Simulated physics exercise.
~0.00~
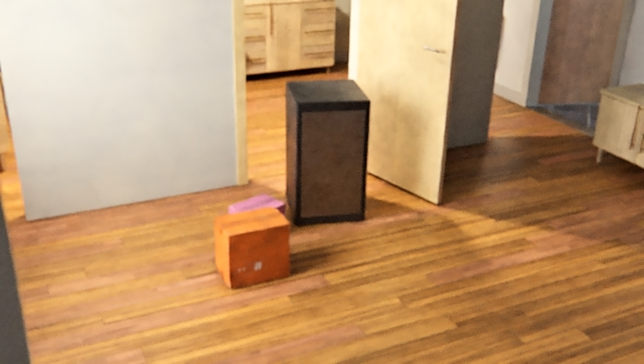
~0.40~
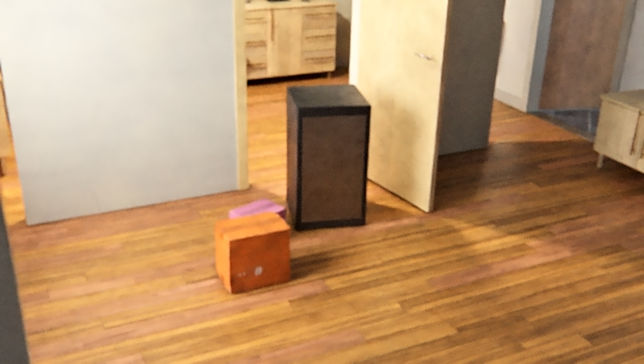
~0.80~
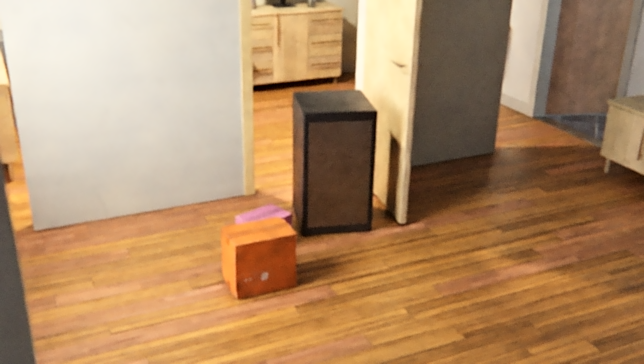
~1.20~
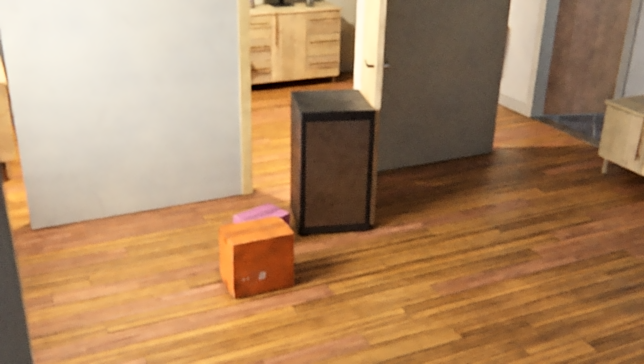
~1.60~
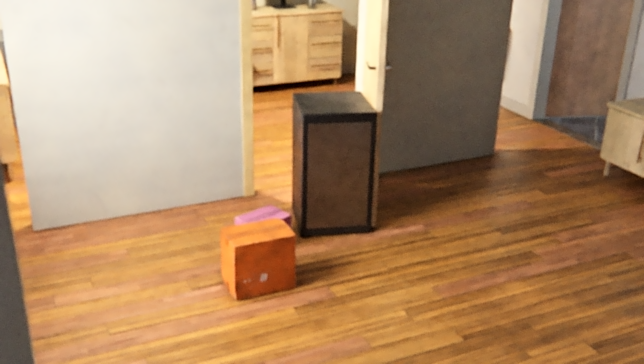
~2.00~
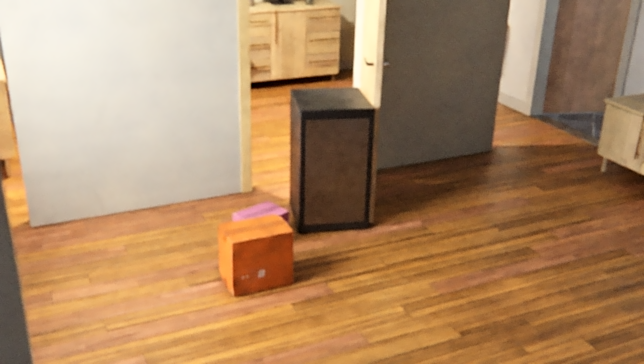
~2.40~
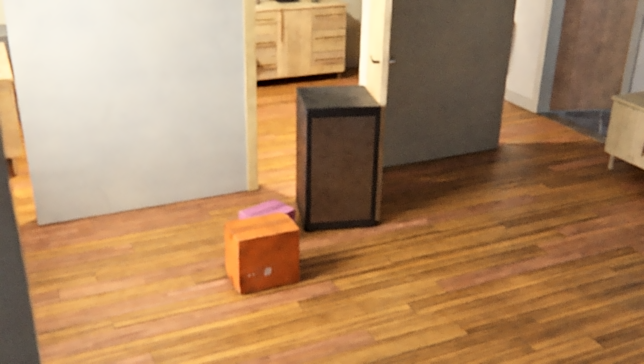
We see a pale door standing open behind a black appliance, with an orange box and a pink parcel on the wooden floor nearby. The door swings partway left towards the appliance, then stops and rests still ajar, partly hidden behind it, while the other objects stay put.
